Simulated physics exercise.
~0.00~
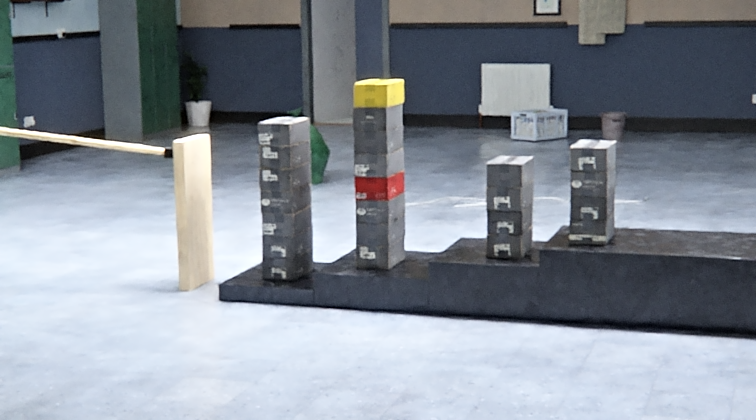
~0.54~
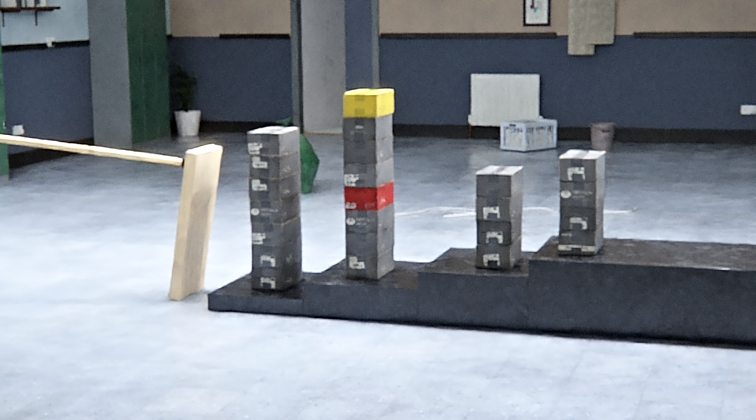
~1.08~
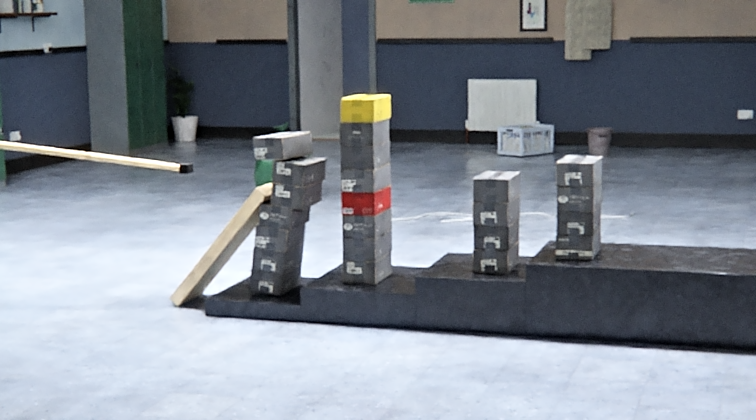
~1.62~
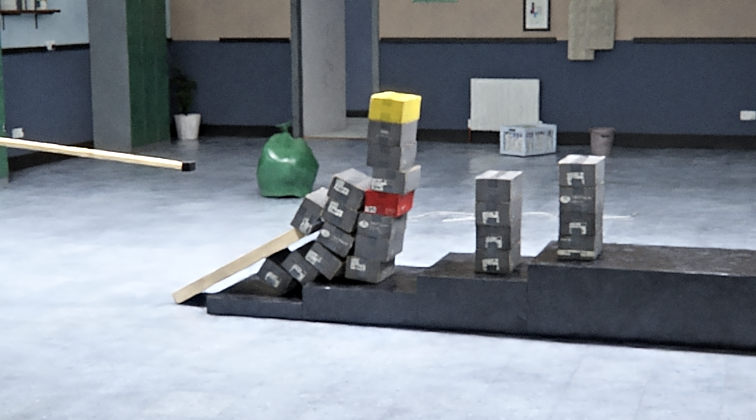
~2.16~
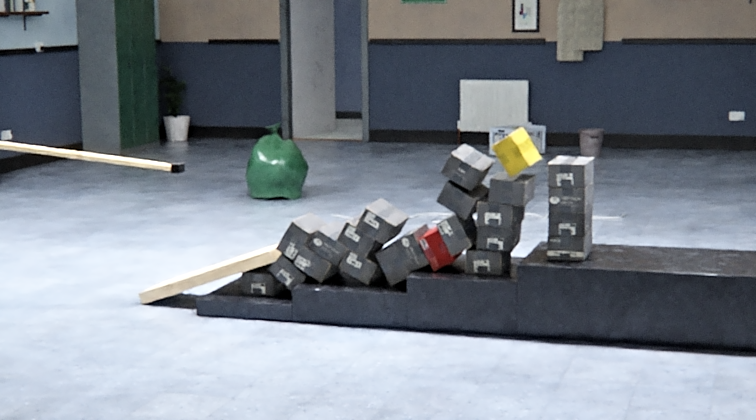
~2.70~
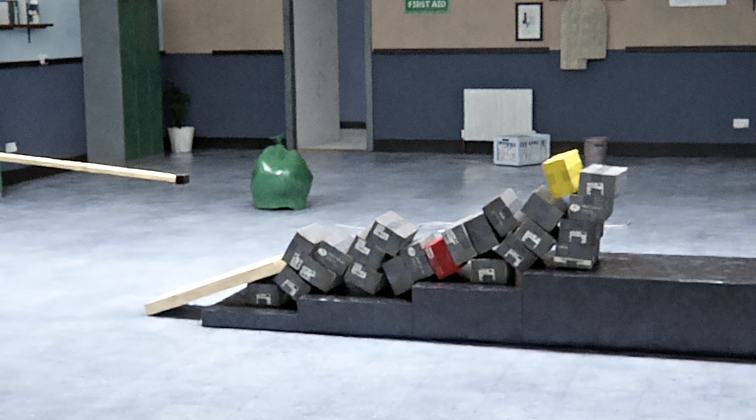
At the start, four columns of grey boxes stand on rising black steps, one of them topped with a yellow box and banded by a red one, while a pole reaches toward an upright wooden board at the left. The board tips right, away from the pole, and strikes the first column, which buckles and topples into the second. The second column bends and collapses against the third, carrying the yellow box rightward. The third gives way toward the last column. Finally, the boxes lie in a slanting heap, the red one amid it, with the yellow one resting high against the still-standing last column.
